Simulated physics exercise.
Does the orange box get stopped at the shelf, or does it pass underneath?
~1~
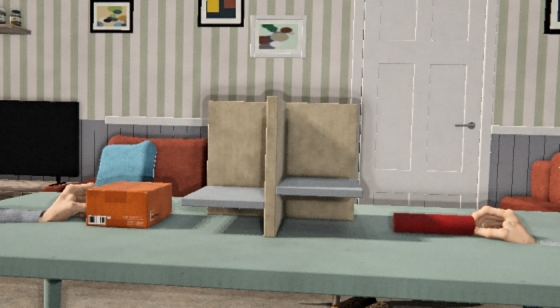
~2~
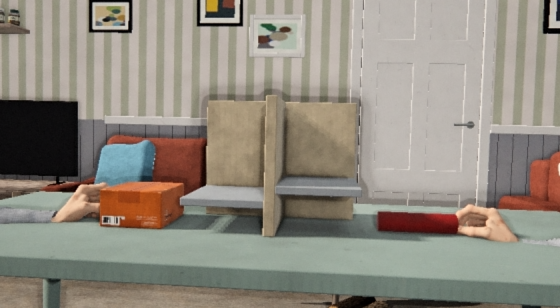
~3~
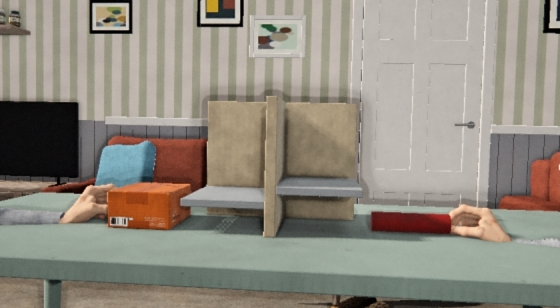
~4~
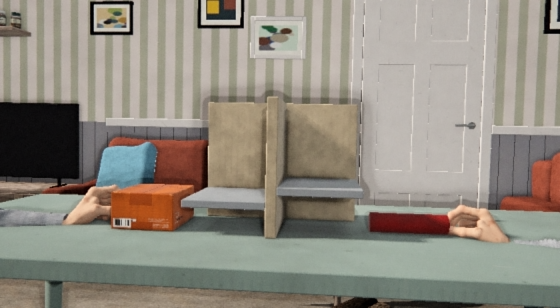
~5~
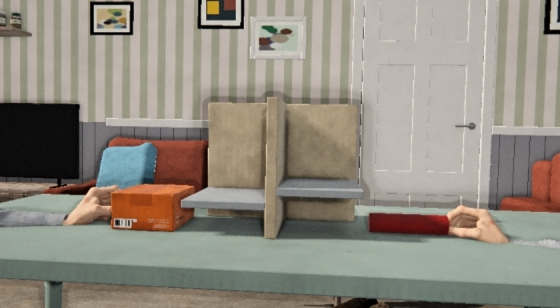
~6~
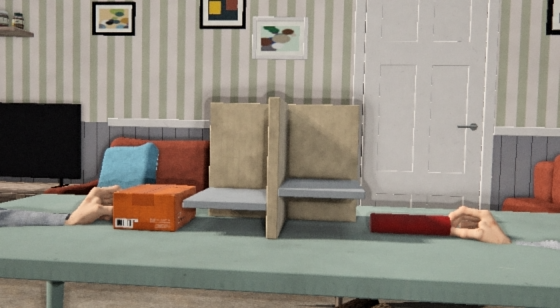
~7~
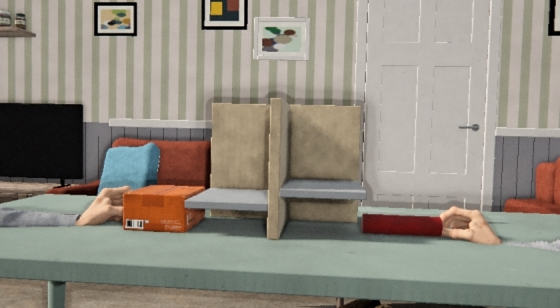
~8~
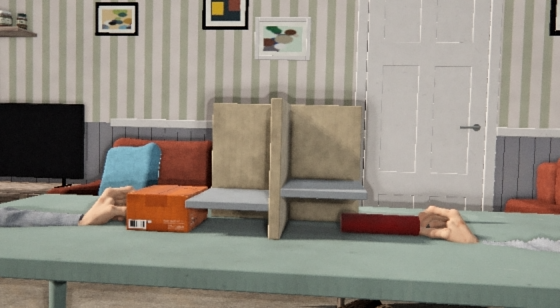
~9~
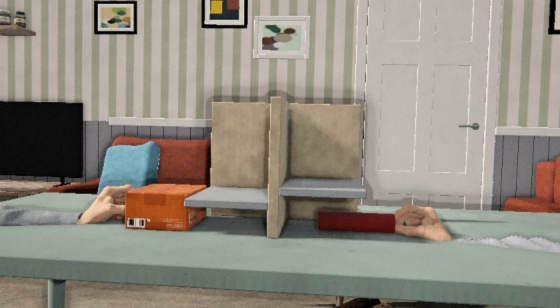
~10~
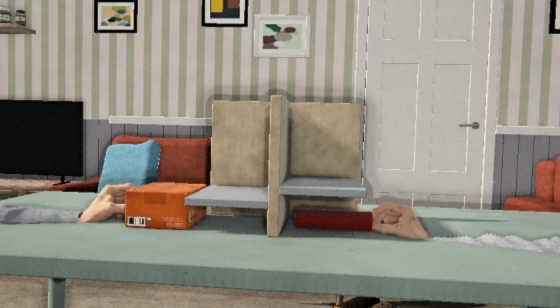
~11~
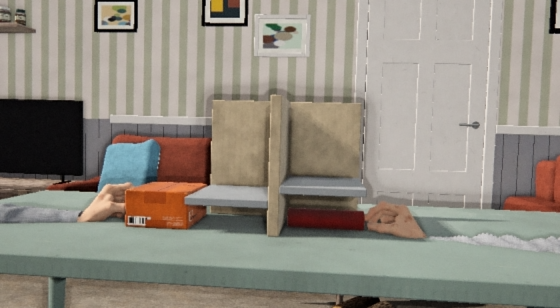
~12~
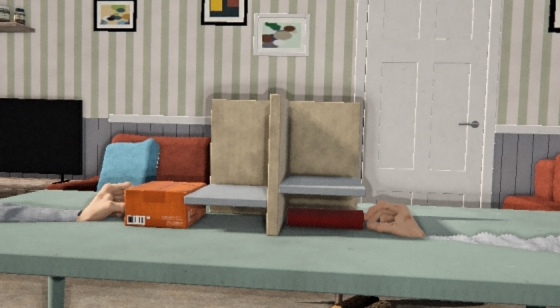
The orange box is too tall and stops at the shelf's edge, while the red cylinder clears the shelf and slides underneath.
